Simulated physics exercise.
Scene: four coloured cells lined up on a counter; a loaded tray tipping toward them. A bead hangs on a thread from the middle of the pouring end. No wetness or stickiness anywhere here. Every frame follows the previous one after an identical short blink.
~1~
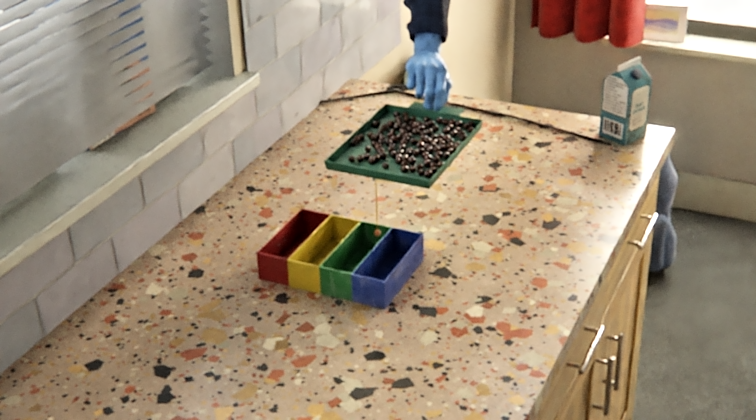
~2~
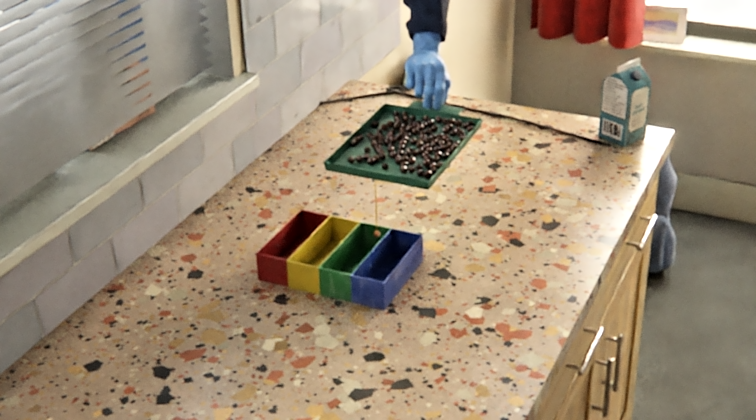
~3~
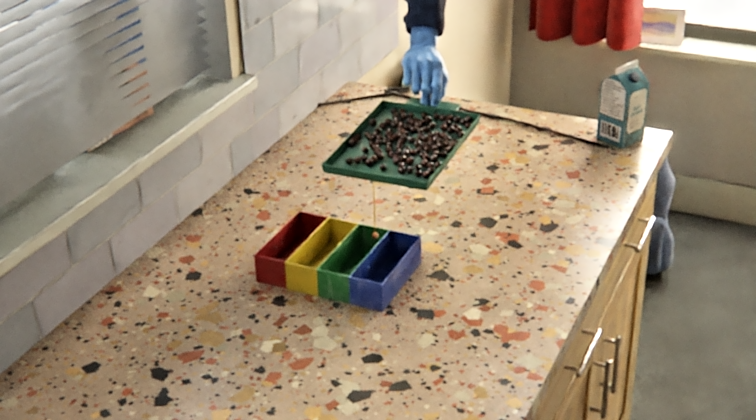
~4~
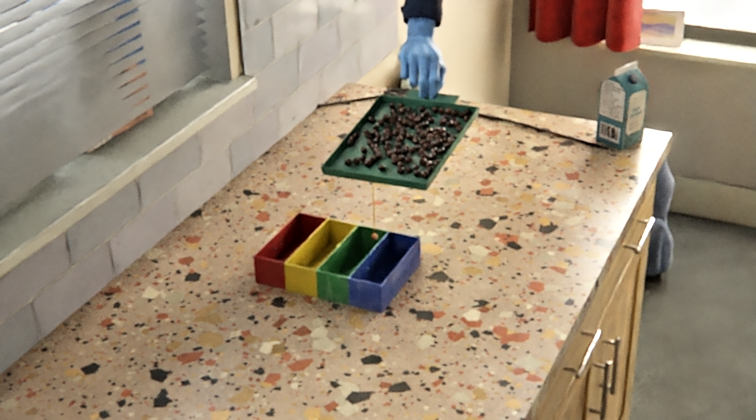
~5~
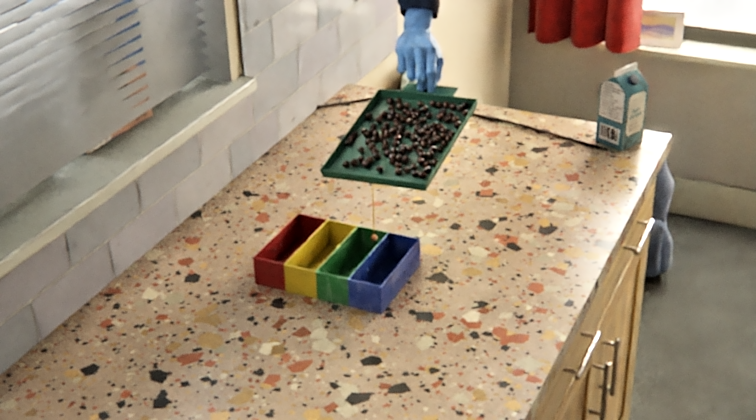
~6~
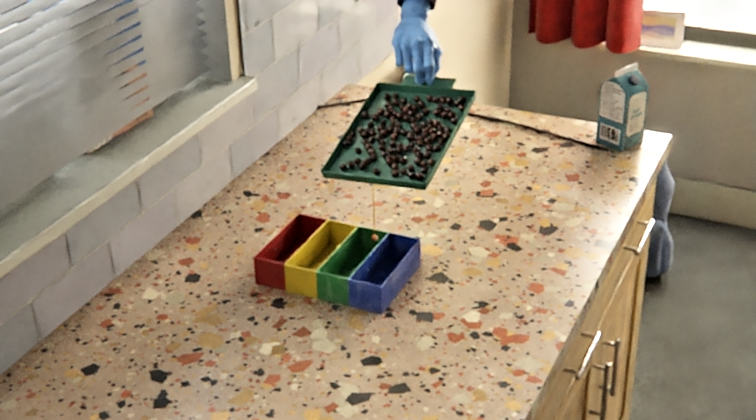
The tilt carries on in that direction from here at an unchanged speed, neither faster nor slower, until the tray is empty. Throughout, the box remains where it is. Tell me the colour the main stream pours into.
The main stream pours into the yellow cell.
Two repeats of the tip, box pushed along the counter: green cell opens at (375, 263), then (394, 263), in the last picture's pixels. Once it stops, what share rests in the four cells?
90 % for the first, 70 % for the second.
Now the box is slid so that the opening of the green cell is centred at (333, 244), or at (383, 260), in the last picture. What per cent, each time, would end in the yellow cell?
Trial 1 20%, trial 2 30%.
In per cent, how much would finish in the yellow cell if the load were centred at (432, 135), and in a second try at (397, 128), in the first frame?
It would be roughly 60 per cent for the first and roughly 60 per cent for the second.
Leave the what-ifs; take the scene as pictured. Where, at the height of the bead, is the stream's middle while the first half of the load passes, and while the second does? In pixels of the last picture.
At (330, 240) for the first part, then at (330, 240) for the others.
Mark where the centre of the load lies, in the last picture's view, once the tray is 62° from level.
The centre of the load shows up near (360, 157) in the last view.
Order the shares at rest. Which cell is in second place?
The answer is the cell in green.
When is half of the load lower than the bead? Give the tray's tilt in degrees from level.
It is at around 95 degrees by then.
Just after the last frame, tray tipped steeply; almost all on the tray; about a tenth in the yellow cell; just a few in the green cell; just a few falling or outside the box.
A moment on, tray tipped past a quarter turn; about a tenth on the tray; roughly half in the yellow cell; roughly a quarter in the green cell; about a tenth in the blue cell; about a tenth in the red cell; about a tenth falling or outside the box.
Further on, tray tipped past a quarter turn; roughly two thirds in the yellow cell; roughly a quarter in the green cell; about a tenth in the red cell; about a tenth in the blue cell; just a few falling or outside the box.
When it is over, tray tipped past a quarter turn; roughly two thirds in the yellow cell; roughly a quarter in the green cell; about a tenth in the red cell; about a tenth in the blue cell; just a few outside the box.
